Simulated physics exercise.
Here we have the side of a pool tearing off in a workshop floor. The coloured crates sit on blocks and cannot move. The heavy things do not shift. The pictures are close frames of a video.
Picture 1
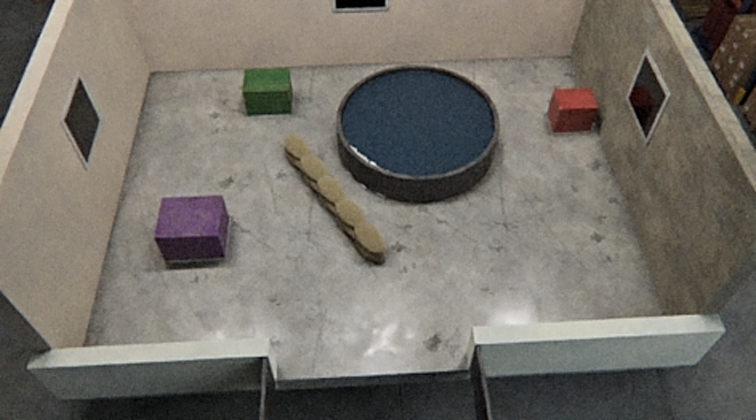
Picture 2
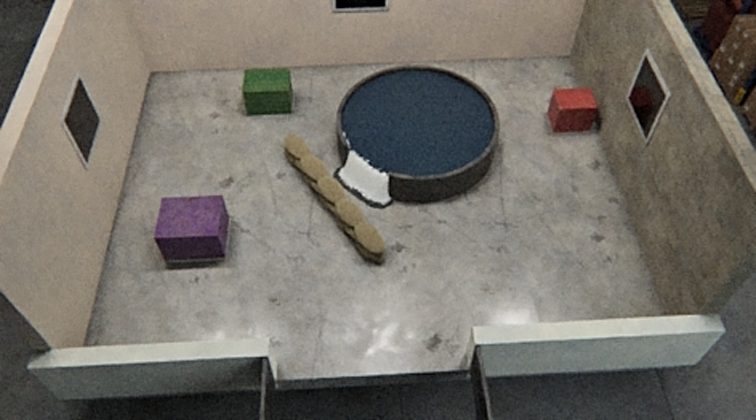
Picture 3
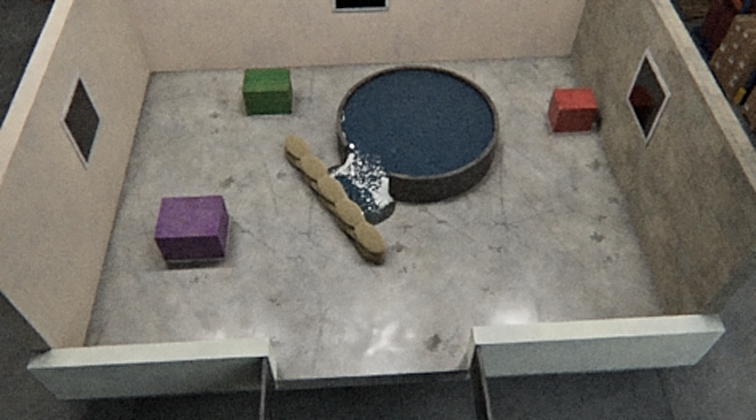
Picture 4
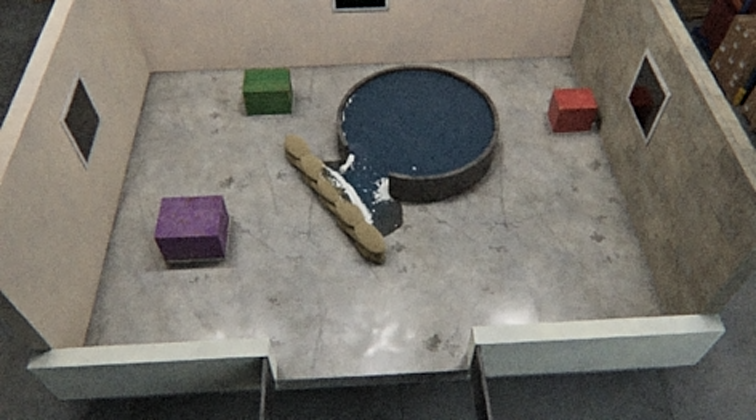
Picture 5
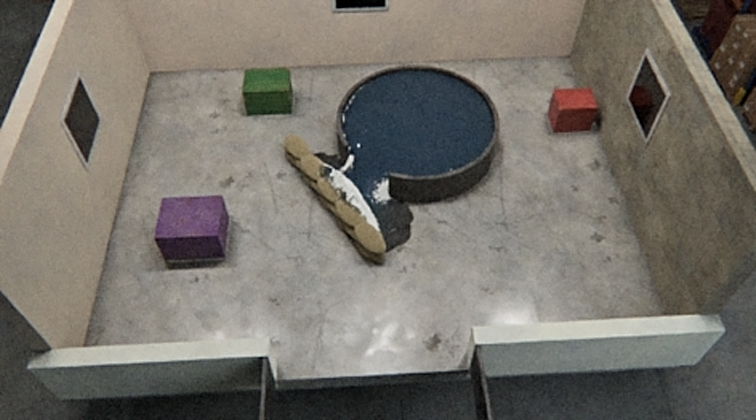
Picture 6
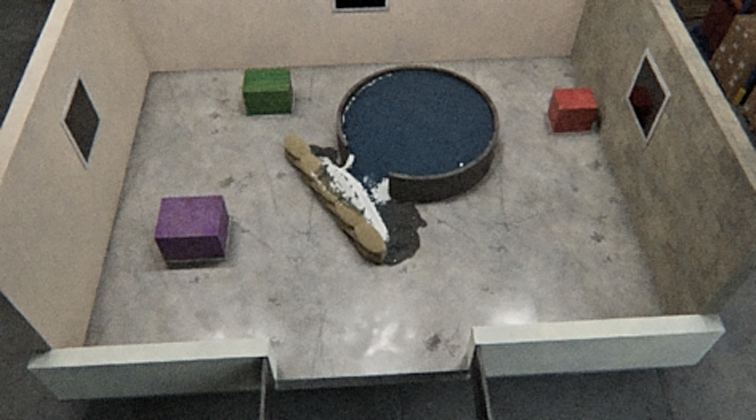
Water bursts white through a gap torn in the near-left side of a round, dark-rimmed pool, meets a lumpy tan barrier, and spreads along it and toward the viewer as a dark patch. The fixed, high view looks down into a walled workshop room with a grey floor. A purple block sits left, a green one behind it, and a red one right.
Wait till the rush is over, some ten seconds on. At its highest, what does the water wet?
In the end: The green crate is soaked; the purple crate keeps dry; the red crate is soaked.
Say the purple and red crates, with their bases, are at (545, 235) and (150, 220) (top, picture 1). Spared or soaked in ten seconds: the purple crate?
My reading: The purple one is topped.
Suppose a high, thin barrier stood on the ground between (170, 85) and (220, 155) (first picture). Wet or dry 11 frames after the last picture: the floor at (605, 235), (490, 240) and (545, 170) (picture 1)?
In turn: Free of water, covered, free of water.
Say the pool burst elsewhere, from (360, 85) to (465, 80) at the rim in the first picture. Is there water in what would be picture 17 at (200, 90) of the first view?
Verdict: Awash.
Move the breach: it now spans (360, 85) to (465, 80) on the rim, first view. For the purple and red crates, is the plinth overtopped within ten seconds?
Then: Purple is topped; red is wetted.
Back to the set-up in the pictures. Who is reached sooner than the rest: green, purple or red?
That is the one in green.
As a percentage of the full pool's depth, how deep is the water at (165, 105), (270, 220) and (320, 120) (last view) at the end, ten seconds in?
In turn 8, 2 and 6 in a hundred.
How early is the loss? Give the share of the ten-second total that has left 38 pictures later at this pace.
Near 60 in a hundred.
A moment on, water covers 10 % of the floor; the green crate water round its plinth, the purple crate not reached, the red crate not reached.
Next, water covers 25 % of the floor; the green crate water round its plinth, the purple crate not reached, the red crate not reached.
Then, water covers 40 % of the floor; the green crate water round its plinth, the purple crate water round its plinth, the red crate not reached.
Later, water covers 60 % of the floor; the green crate water round its plinth, the purple crate water round its plinth, the red crate water round its plinth.
In the end, water covers 75 % of the floor; the green crate was topped, the purple crate stayed above the water, the red crate was topped.
